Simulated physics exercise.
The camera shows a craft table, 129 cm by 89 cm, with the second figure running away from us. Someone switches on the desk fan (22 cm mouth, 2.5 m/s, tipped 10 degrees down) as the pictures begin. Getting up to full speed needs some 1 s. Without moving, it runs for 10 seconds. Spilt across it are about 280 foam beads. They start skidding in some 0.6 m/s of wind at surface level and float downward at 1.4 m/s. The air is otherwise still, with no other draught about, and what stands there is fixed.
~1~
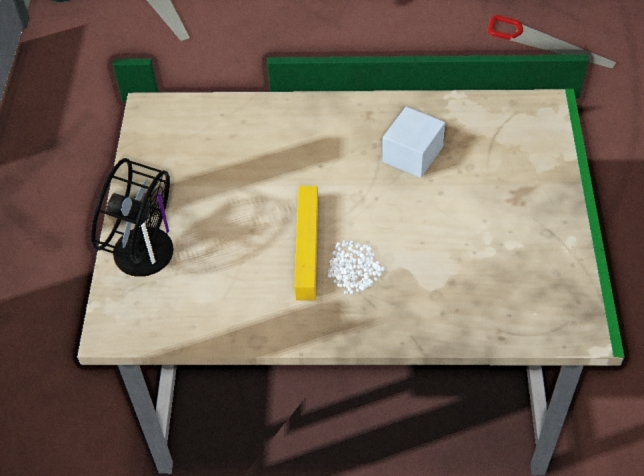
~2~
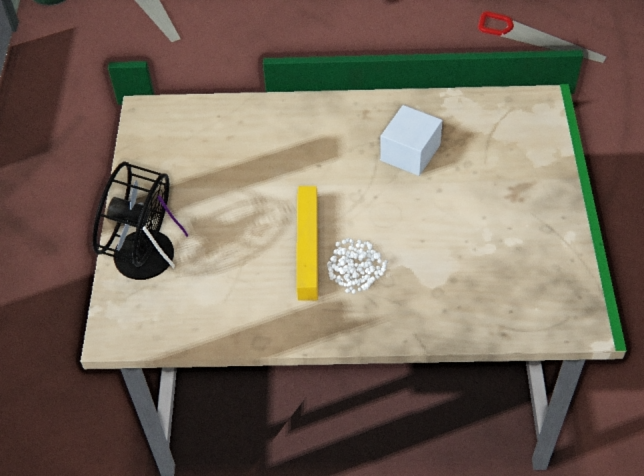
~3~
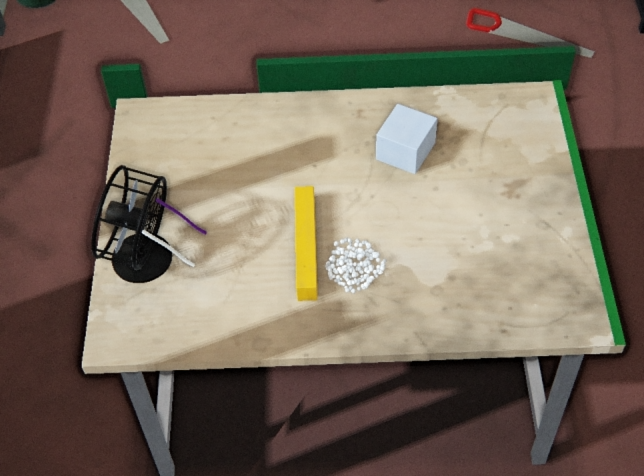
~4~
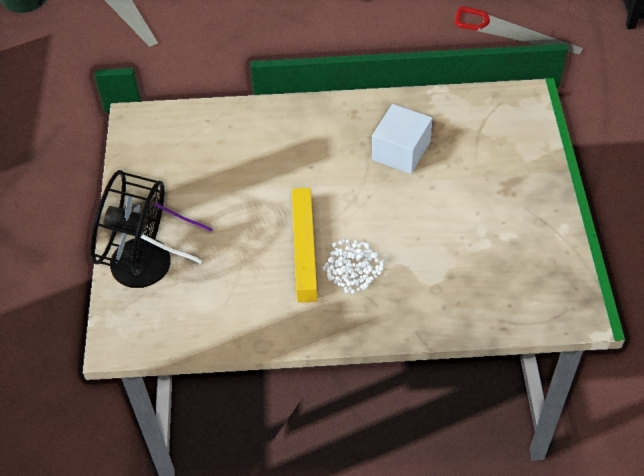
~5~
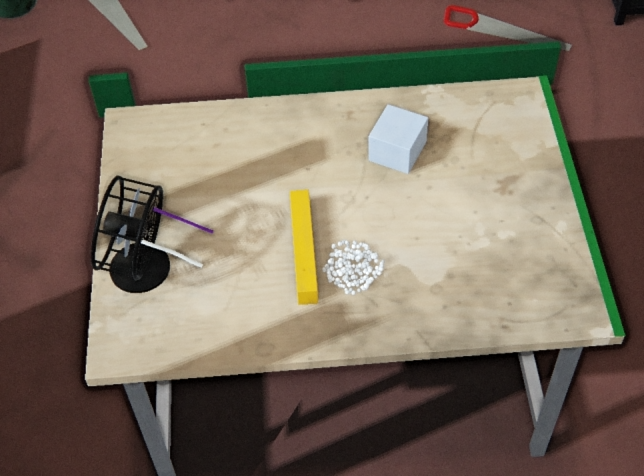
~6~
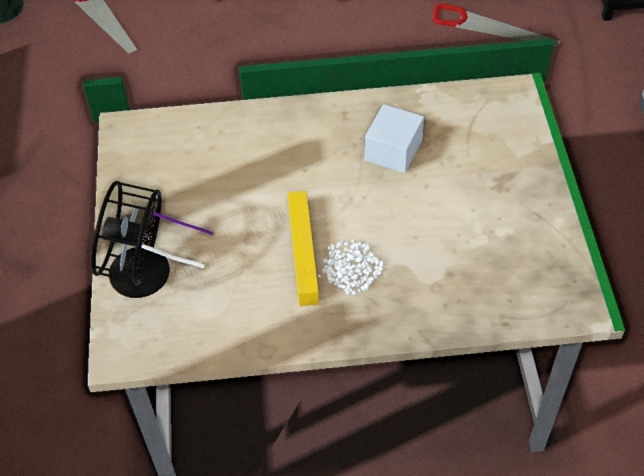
Black desk fan blowing purple and white ribbons toward a yellow block on a wooden table, white foam beads barely stirring beyond.
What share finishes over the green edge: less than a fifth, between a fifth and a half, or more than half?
For the foam beads, it's fewer than one in five that end over the green edge.
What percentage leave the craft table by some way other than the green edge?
Some 70 per cent.
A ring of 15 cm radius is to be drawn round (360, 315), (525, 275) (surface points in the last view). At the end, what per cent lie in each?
30 %, 0 %.
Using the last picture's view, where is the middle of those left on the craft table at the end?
Their middle sits at about (329, 299) in the last picture.
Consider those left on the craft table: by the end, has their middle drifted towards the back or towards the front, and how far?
Towards the front, some 10 cm.
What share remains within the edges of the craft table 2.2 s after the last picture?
Close to 90 in a hundred are still there.
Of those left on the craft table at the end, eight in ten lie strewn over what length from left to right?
Around 10 cm.
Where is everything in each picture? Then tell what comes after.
The middle of the foam beads is near (351, 269), none has stirred yet and the mouth of the desk fan is at (132, 211), in the first picture.
The middle of the foam beads is near (352, 266), none has stirred yet and the green edge is centred on (594, 204), in the second picture.
The middle of the foam beads is near (351, 265), none has stirred yet, the top of a plank is at (305, 235) and the top of a block is at (407, 126), in the third picture.
The middle of the foam beads is near (350, 266) and none has stirred yet, in the fourth picture.
The middle of the foam beads is near (350, 267) and none has stirred yet, in the fifth picture.
The middle of the foam beads is near (350, 268) and about 1 % have left their places, in the sixth picture.
Then, 1.0 s after the last picture, 100 % are on the move or not yet settled, 0 % are over the green edge; the middle of those still in play is near (343, 277).
Then, 2.2 s after the last picture, 94 % are on the move or not yet settled, 1 % are over the green edge; the middle of those still in play is near (334, 293).
Then, 4.6 s after the last picture, 62 % are on the move or not yet settled, 1 % are over the green edge; the middle of those still in play is near (331, 298).
Then, 9.1 s after the last picture, at the end, 1 % are over the green edge; the middle of those still in play is near (329, 299).
